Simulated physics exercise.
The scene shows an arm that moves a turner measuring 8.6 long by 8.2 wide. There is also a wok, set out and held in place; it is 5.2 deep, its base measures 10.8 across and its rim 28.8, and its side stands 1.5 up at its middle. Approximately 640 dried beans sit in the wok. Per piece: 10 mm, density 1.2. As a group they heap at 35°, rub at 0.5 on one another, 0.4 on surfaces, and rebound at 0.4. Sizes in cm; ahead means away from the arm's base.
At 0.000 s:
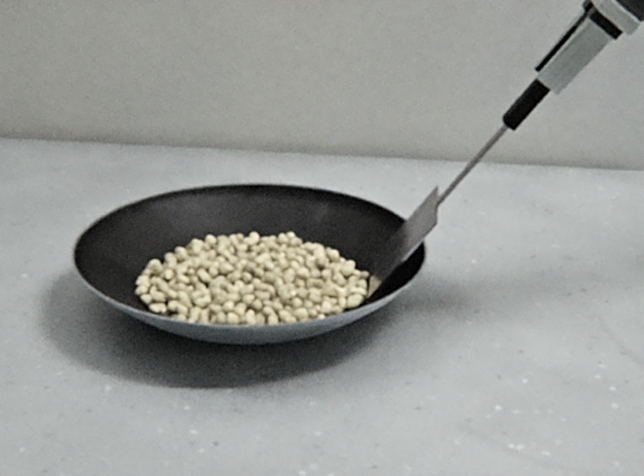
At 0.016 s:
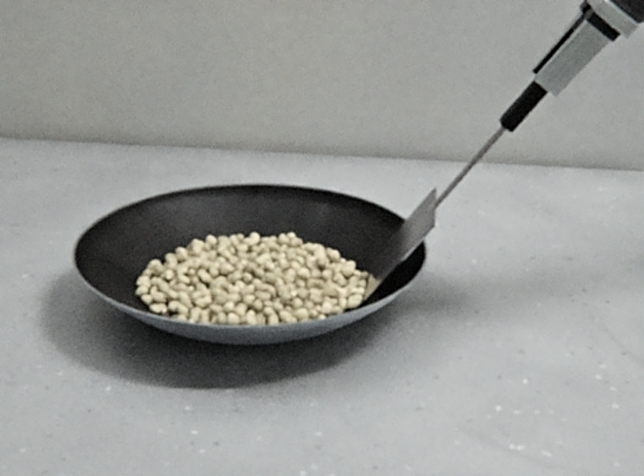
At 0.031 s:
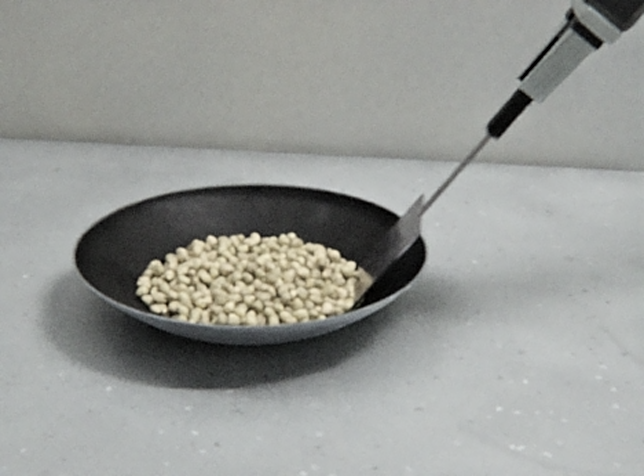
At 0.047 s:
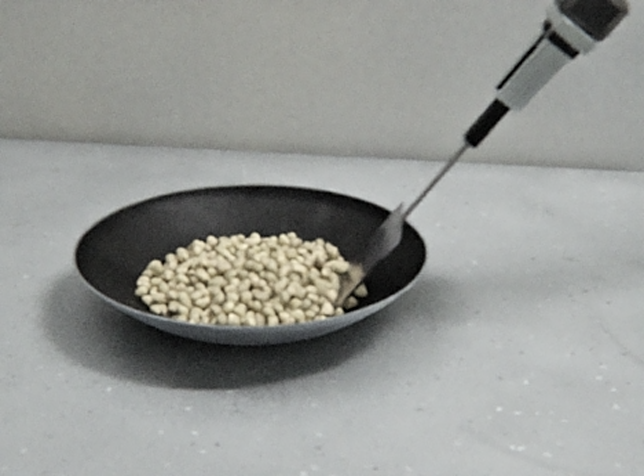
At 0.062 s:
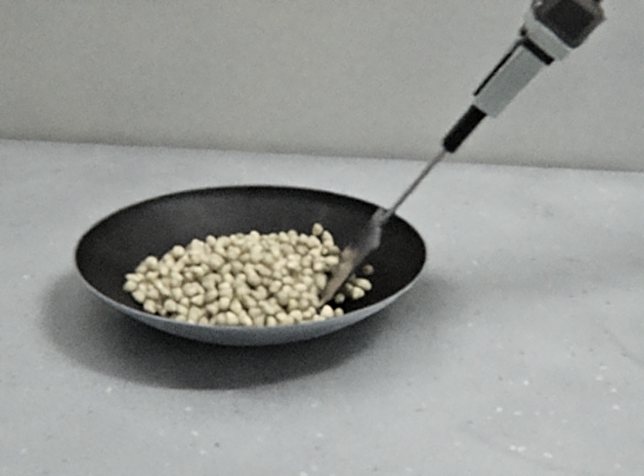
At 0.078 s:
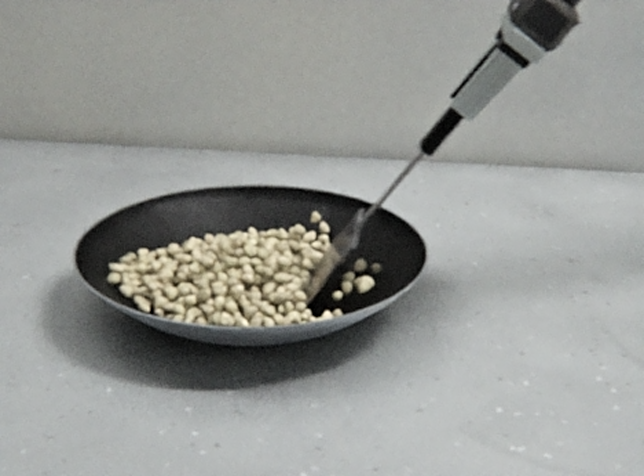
To begin with, a turner held by a mechanical arm rests against the right inside of a dark wok holding a heap of pale dried beans, barely moving. Then it slides left into the beans, pushing the heap leftward and leaving a few stray beans behind on its right.
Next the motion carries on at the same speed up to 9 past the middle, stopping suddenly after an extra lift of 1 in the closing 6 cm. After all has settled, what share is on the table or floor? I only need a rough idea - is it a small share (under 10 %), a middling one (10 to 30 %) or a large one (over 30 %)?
A large one, over 30 %.
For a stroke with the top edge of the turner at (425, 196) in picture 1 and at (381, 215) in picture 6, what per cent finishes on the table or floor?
25 %.
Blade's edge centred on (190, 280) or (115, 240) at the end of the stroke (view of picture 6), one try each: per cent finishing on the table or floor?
Around 10 per cent for the first try and 50 per cent for the second.
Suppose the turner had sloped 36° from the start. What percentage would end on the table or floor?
In that case around 40 per cent.
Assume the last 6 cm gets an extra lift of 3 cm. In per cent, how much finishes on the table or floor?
Result: Approx. 35 %.
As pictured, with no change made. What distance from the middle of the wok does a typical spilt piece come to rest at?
That distance comes to about 28 cm.
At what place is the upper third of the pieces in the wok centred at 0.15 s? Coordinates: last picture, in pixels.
Near (153, 251).
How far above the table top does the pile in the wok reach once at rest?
5.5 cm.
After 0.12 s, sloping 54°, highest piece 6 above the table; 635 in the wok.
After 0.15 s, sloping 54°, highest piece 7 above the table; 631 in the wok, 4 on the blade or in flight.
After 0.37 s, sloping 54°, highest piece 7 above the table; 383 in the wok, 192 on the table or floor, 60 on the blade or in flight.
After 1.42 s, sloping 54°, highest piece 6 above the table; 382 in the wok, 253 on the table or floor.
In the end, 382 in the wok, 253 on the table or floor. That is 40 % on the table or floor.
